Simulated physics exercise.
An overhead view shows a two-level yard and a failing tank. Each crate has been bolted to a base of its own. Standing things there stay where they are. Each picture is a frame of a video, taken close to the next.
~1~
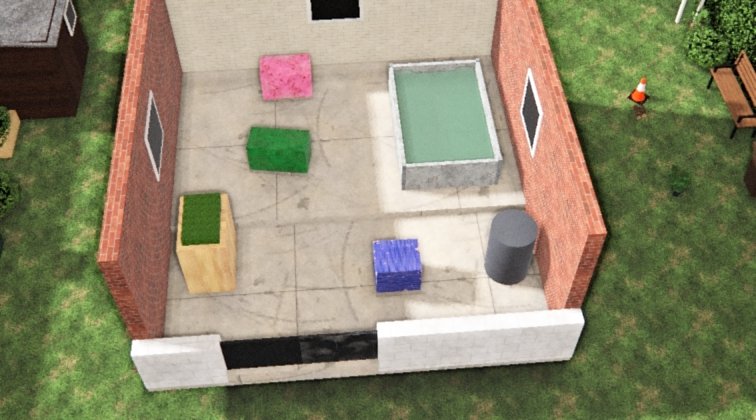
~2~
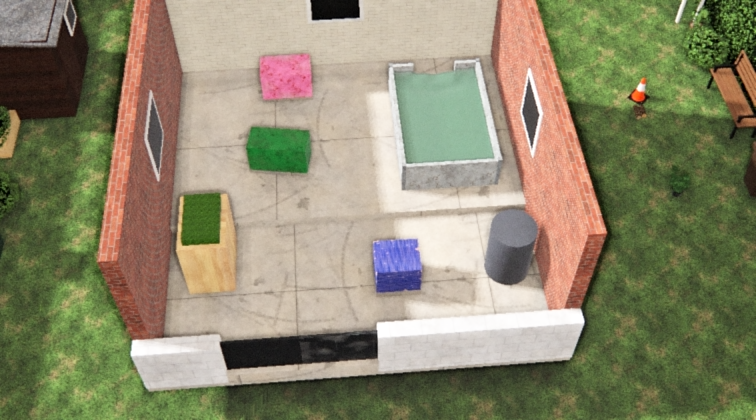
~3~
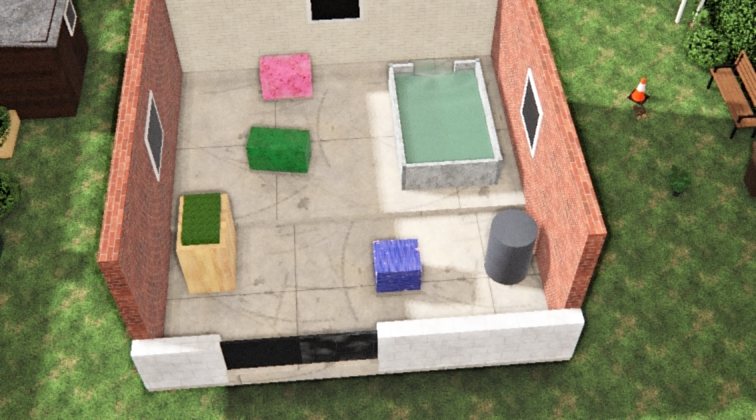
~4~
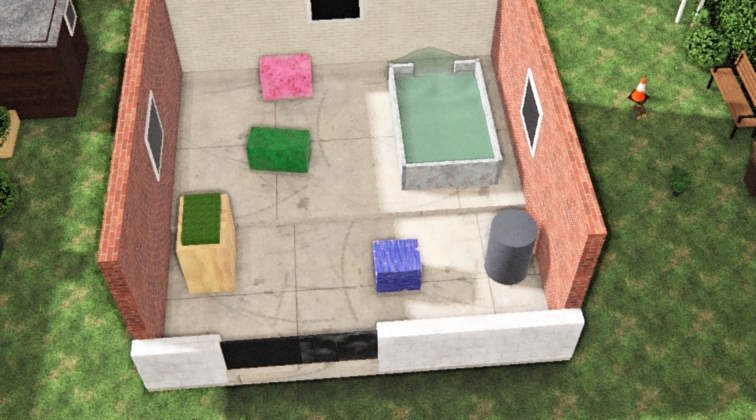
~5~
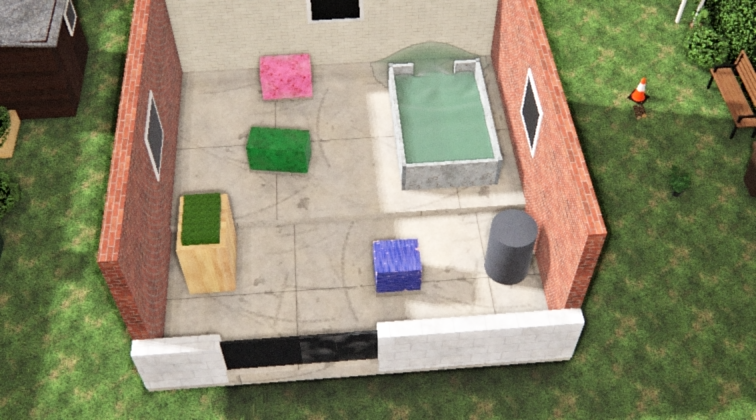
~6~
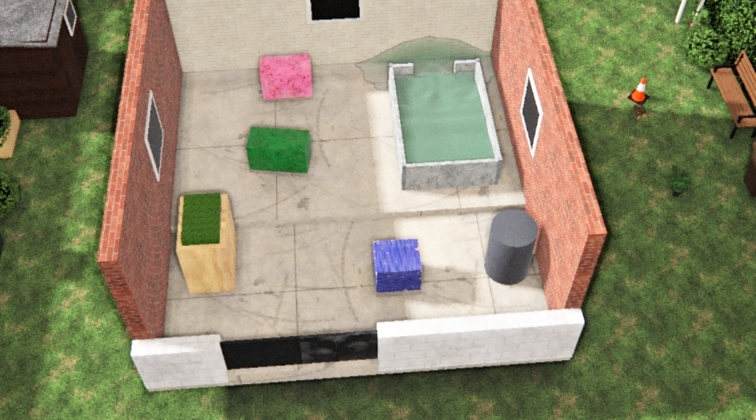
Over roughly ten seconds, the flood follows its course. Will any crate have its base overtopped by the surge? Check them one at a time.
In order: The green crate will meet the water. The blue crate will avoid the water. The pink crate will meet the water.
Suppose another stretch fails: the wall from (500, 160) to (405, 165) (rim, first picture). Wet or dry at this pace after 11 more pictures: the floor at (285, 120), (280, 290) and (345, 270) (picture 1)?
Order as asked: Untouched, swamped, swamped.
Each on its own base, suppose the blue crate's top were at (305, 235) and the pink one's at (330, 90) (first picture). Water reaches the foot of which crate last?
The last one is the one in blue.
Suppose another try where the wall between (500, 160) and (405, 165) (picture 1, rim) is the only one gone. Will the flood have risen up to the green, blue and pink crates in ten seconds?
My guess is green remains untouched, blue goes wet, and pink remains untouched.
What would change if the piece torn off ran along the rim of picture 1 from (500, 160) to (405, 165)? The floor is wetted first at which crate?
My pick is the blue one.
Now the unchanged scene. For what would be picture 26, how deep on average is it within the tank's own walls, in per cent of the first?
Roughly 54 %.
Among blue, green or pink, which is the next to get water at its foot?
It's the pink crate.
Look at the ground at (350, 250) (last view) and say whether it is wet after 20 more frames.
Answer: No flooding.
A moment on, water covers 10 % of the floor; the green crate not reached, the blue crate not reached, the pink crate water round its plinth.
Next, water covers 20 % of the floor; the green crate water round its plinth, the blue crate not reached, the pink crate water round its plinth.
Then, water covers 40 % of the floor; the green crate water round its plinth, the blue crate not reached, the pink crate water round its plinth.
Later, water covers 75 % of the floor; the green crate water round its plinth, the blue crate water round its plinth, the pink crate water round its plinth.
In the end, water covers 90 % of the floor; the green crate was topped, the blue crate stayed above the water, the pink crate was topped.
